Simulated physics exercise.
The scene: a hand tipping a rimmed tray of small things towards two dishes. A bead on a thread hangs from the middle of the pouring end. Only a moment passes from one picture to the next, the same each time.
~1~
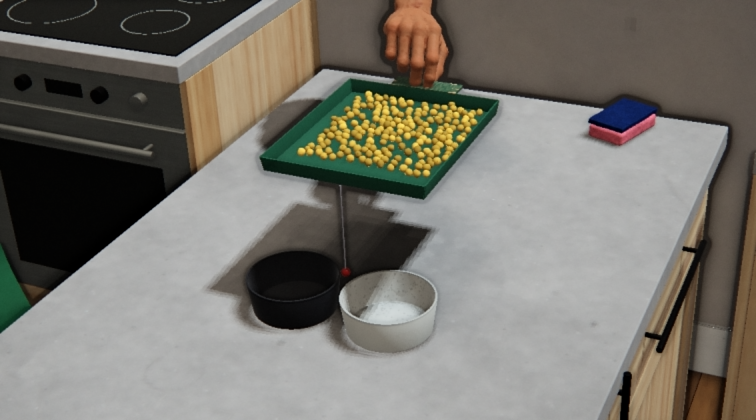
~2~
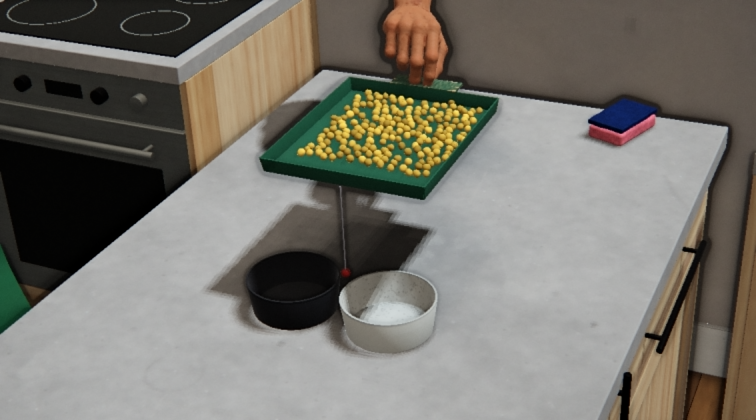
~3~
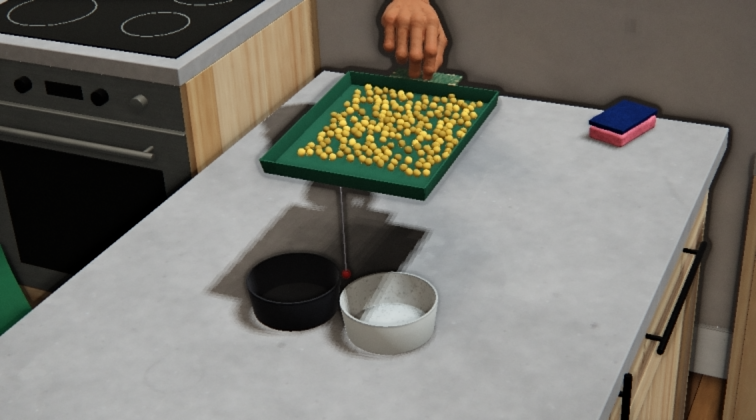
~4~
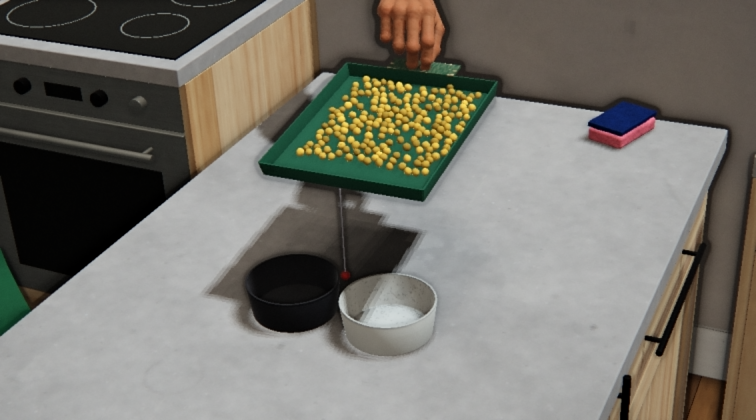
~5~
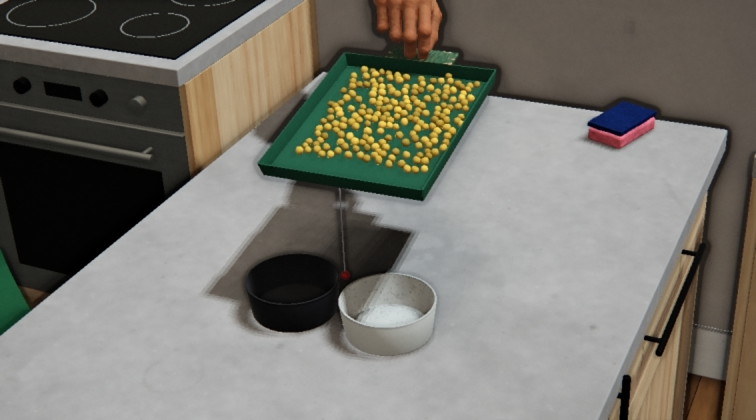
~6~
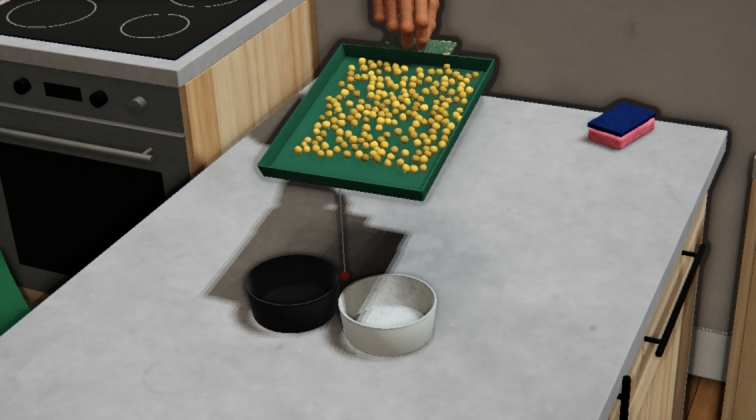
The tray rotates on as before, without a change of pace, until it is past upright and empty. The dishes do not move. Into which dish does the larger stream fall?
It favours the left-hand dish.
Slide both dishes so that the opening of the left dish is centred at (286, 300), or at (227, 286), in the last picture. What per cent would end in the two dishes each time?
First some 90, then 70 per cent.
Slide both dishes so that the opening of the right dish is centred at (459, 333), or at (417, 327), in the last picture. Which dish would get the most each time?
First left, then the left-hand dish.
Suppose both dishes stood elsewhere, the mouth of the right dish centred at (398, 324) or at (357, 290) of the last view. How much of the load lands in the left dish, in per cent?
In turn 50 and 20 in a hundred.
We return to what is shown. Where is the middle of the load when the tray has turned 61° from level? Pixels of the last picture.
At about (336, 160).
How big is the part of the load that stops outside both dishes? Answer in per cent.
Near 50 %.
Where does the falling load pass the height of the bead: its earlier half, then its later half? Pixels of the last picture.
The first part at (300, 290); the rest at (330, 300).
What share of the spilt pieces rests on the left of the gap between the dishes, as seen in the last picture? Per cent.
Some 80 per cent.
Soon, tray tipped steeply; nearly all on the tray; a stray few outside both; a small part in the air.
A while on, tray tipped past a quarter turn; most on the tray; a stray few in the left dish; a small part outside both; a small part in the air.
Towards the end, tray tipped past a quarter turn; about a quarter in the right dish; about a third in the left dish; about half outside both.
Finally, tray tipped past a quarter turn; about a quarter in the right dish; about a third in the left dish; about half outside both.
